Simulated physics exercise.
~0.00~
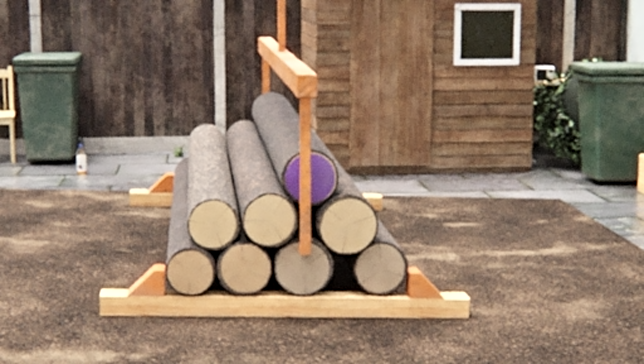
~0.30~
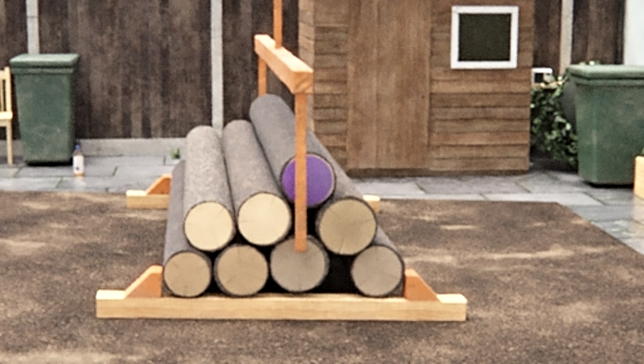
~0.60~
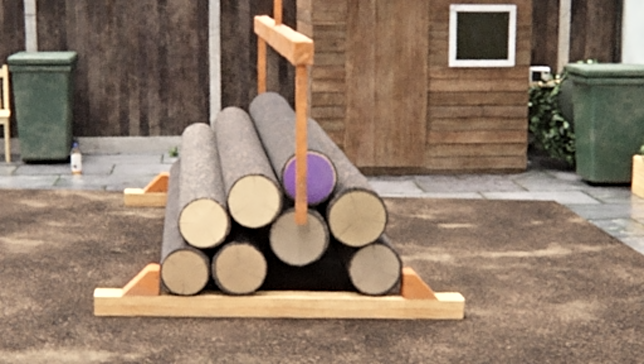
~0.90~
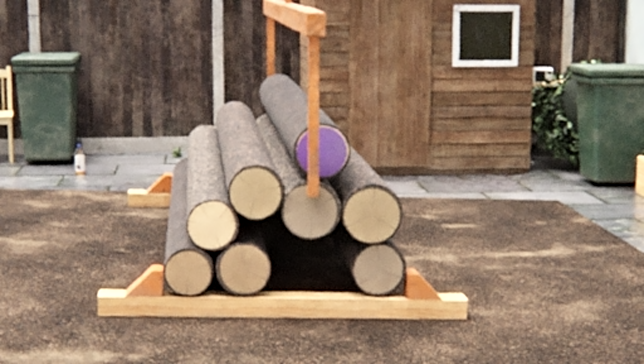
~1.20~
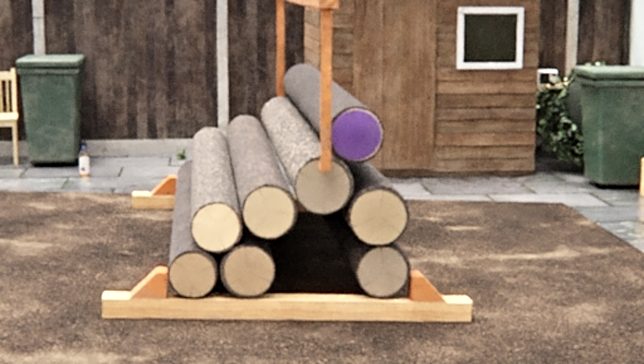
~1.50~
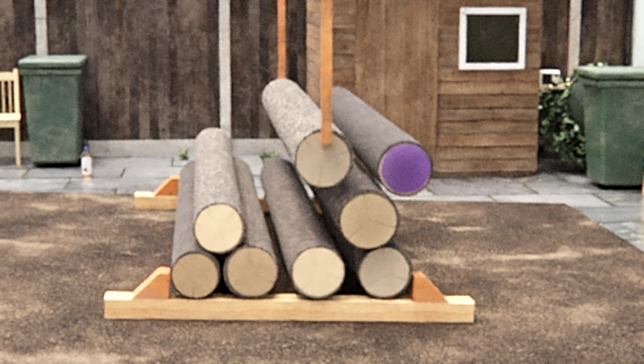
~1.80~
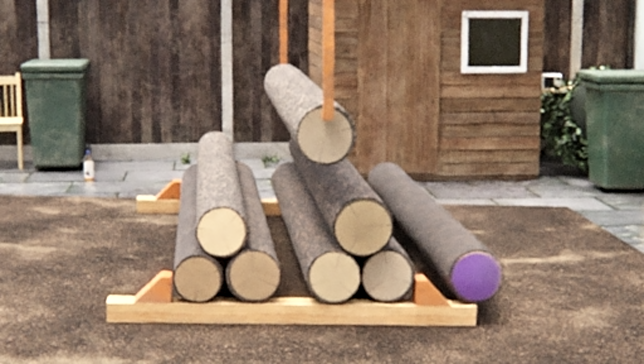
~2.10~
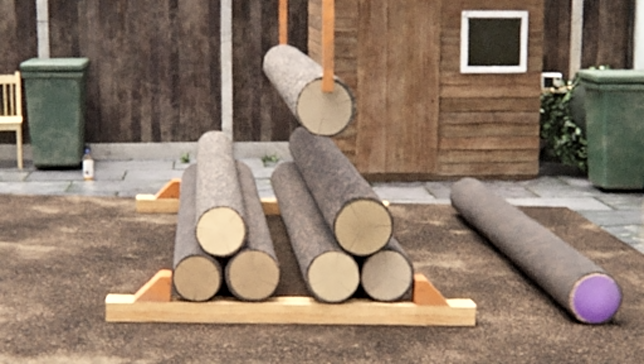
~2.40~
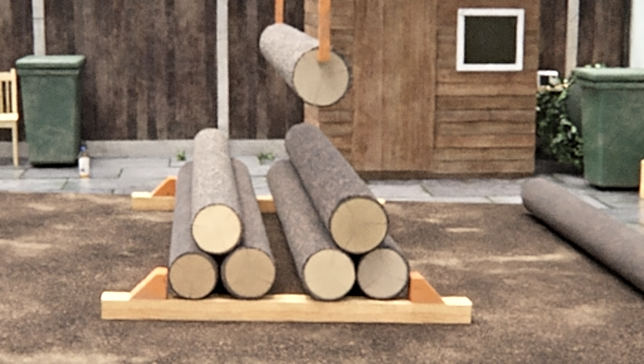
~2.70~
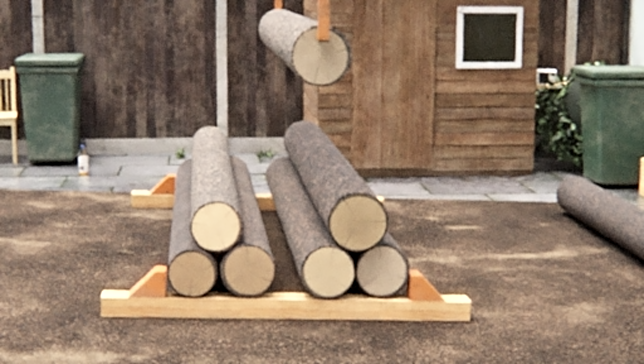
In a fenced yard, a pole is lifted from a stack and the purple-ended one rolls off right.
